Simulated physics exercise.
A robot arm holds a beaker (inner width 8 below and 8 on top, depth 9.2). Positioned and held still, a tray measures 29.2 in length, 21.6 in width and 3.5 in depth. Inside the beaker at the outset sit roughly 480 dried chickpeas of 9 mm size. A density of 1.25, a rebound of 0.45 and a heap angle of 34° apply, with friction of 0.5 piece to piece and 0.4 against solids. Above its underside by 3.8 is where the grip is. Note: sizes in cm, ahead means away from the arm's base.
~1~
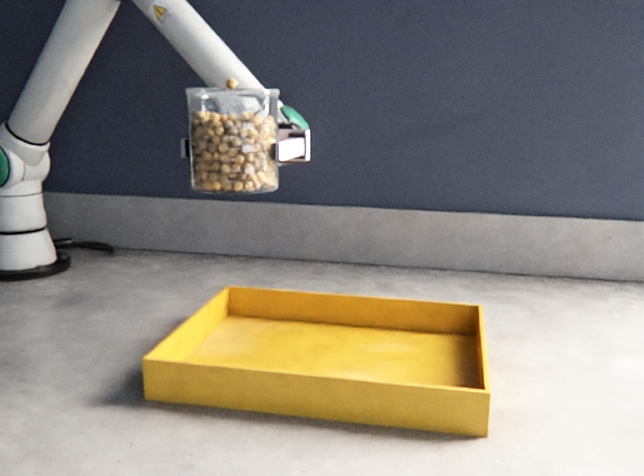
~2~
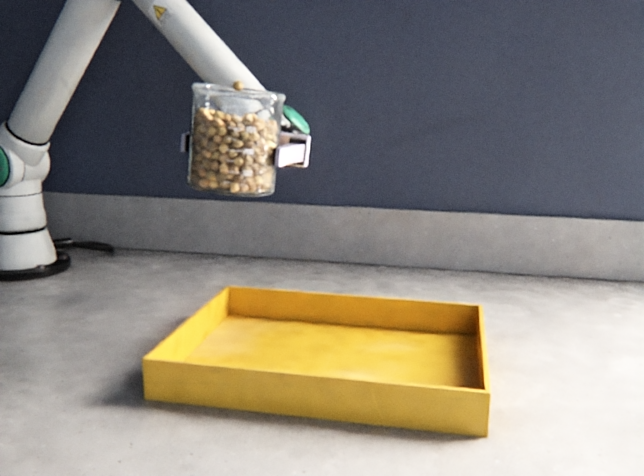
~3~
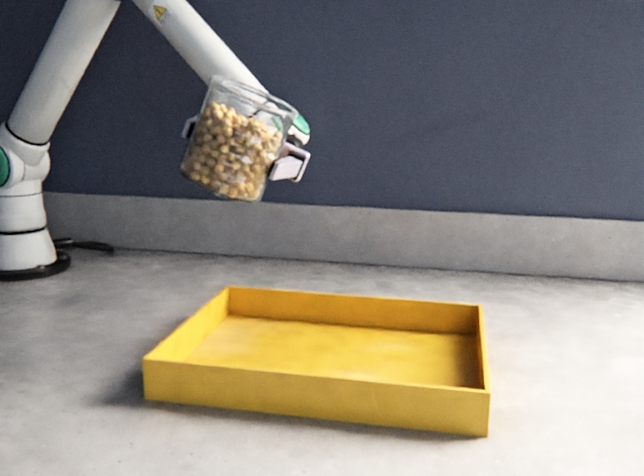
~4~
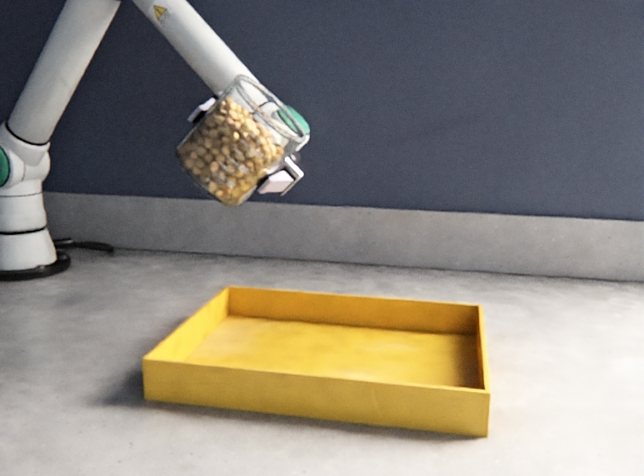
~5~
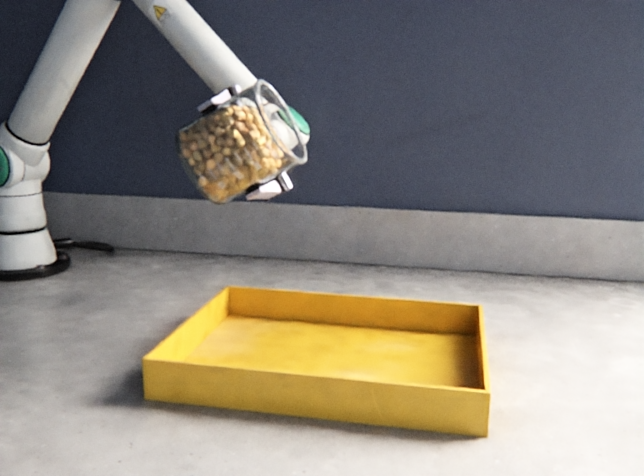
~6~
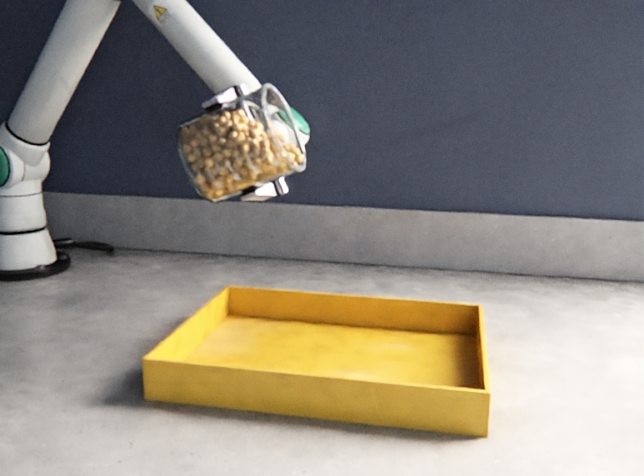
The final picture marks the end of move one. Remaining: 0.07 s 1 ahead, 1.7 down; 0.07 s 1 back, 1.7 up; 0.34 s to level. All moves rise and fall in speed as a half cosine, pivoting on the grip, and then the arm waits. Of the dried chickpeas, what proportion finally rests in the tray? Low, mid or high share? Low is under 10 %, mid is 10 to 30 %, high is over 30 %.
A low share.
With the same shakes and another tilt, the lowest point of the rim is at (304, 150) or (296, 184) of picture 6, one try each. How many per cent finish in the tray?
About 0 and 10 %.
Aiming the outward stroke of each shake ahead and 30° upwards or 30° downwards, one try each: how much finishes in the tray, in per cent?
It comes to around 20 per cent on the first try and around 5 per cent on the second.
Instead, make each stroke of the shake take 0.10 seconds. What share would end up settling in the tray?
In that case about 0 in a hundred.
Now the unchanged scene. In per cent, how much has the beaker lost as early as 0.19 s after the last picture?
I'd say some 0 percent.
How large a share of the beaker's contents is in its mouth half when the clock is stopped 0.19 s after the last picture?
Estimate: Around 40 %.
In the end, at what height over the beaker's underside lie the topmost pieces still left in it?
9.0 cm.
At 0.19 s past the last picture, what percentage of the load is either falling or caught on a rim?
Reading at that time: Some 1 per cent.
Then, 0.19 s later, tilted 63° forward, highest piece 24 above the table; 476 in the beaker, 1 in the tray, 3 in flight or on a rim.
Then, 0.38 s later, tilted 12° forward, highest piece 27 above the table; 470 in the beaker, 9 in the tray, 1 in flight or on a rim.
Then, 0.68 s later, level, highest piece 27 above the table; 470 in the beaker, 10 in the tray.
Then, 1.73 s later, level, highest piece 27 above the table; 470 in the beaker, 10 in the tray.
At rest, 470 in the beaker, 10 in the tray. That is 2 % in the tray.
